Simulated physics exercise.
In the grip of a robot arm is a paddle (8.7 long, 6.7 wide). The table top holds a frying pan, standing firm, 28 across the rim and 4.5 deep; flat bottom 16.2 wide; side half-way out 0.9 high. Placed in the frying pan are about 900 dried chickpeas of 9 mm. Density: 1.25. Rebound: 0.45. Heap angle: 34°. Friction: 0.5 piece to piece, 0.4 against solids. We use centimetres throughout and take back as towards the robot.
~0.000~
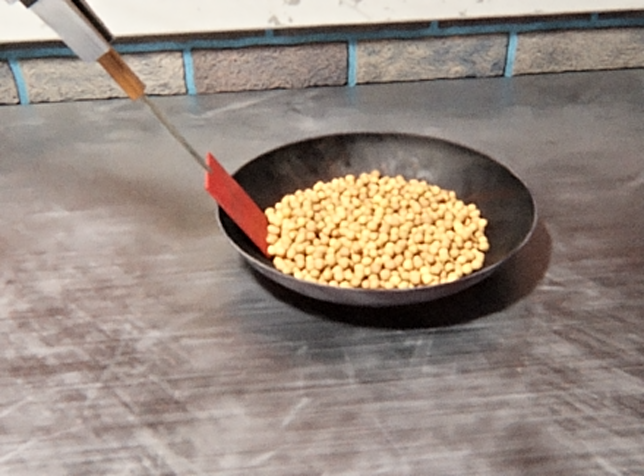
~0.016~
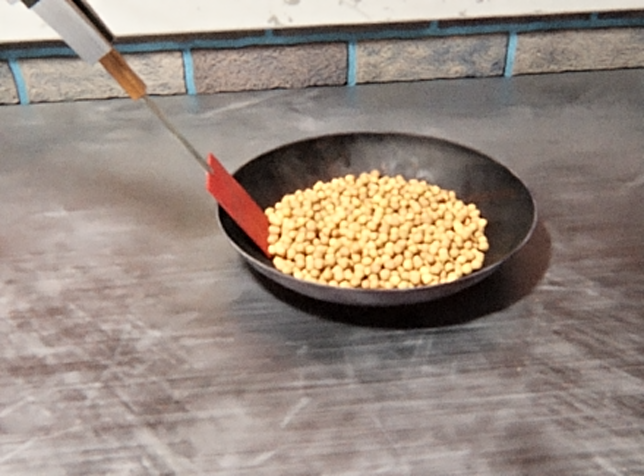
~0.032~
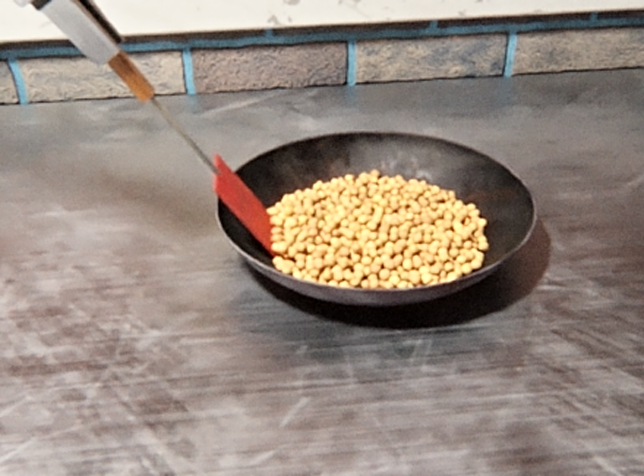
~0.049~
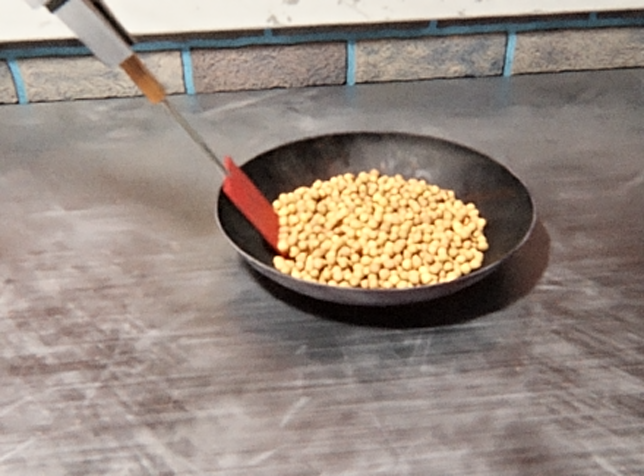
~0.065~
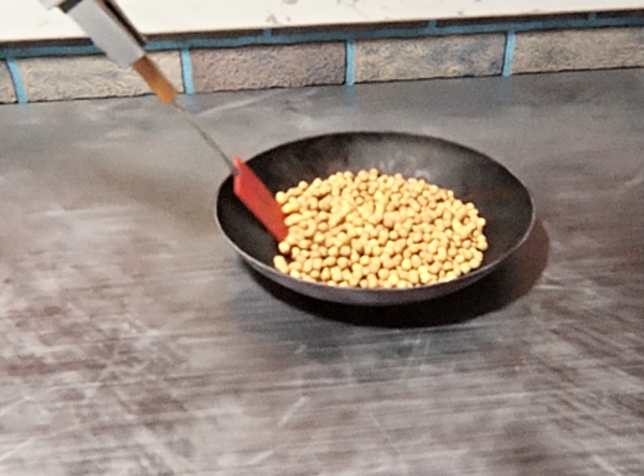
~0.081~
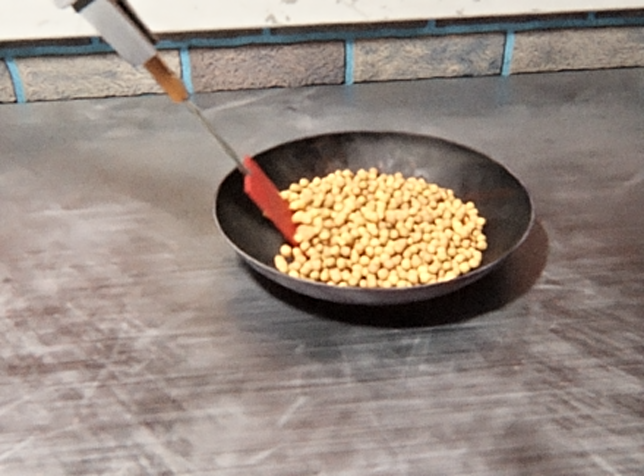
A red paddle on a metal arm pushes slowly rightward into chickpeas in a dark pan.
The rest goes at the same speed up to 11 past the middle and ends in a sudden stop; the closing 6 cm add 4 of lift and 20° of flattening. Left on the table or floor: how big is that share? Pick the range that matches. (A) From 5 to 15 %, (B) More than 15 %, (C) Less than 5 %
The answer is A.
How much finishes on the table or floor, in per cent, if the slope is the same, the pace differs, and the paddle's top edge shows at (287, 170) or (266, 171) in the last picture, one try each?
First try about 20 %, second try about 15 %.
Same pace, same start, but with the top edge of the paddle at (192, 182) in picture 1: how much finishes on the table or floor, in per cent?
I'd estimate around 10 per cent.
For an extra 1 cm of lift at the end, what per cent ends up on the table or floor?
I'd reckon around 10 per cent.
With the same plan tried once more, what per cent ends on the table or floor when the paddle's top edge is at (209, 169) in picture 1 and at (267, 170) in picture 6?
Off the vessel, on the table or floor: Some 15 percent.
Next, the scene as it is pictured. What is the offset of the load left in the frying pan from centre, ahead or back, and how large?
Offset: About 3.5 cm, ahead.
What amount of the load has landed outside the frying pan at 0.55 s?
10 %.
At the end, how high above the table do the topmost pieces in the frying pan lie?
Near 4.5 centimetres high.
After 0.19 s, sloping 57°, highest piece 5 above the table; 900 in the frying pan.
After 0.30 s, sloping 52°, highest piece 5 above the table; 900 in the frying pan.
After 0.55 s, sloping 37°, highest piece 5 above the table; 810 in the frying pan, 88 on the table or floor, 2 on the blade or in flight.
After 1.60 s, sloping 37°, highest piece 4 above the table; 810 in the frying pan, 90 on the table or floor.
In the end, 810 in the frying pan, 90 on the table or floor. That is 10 % on the table or floor.
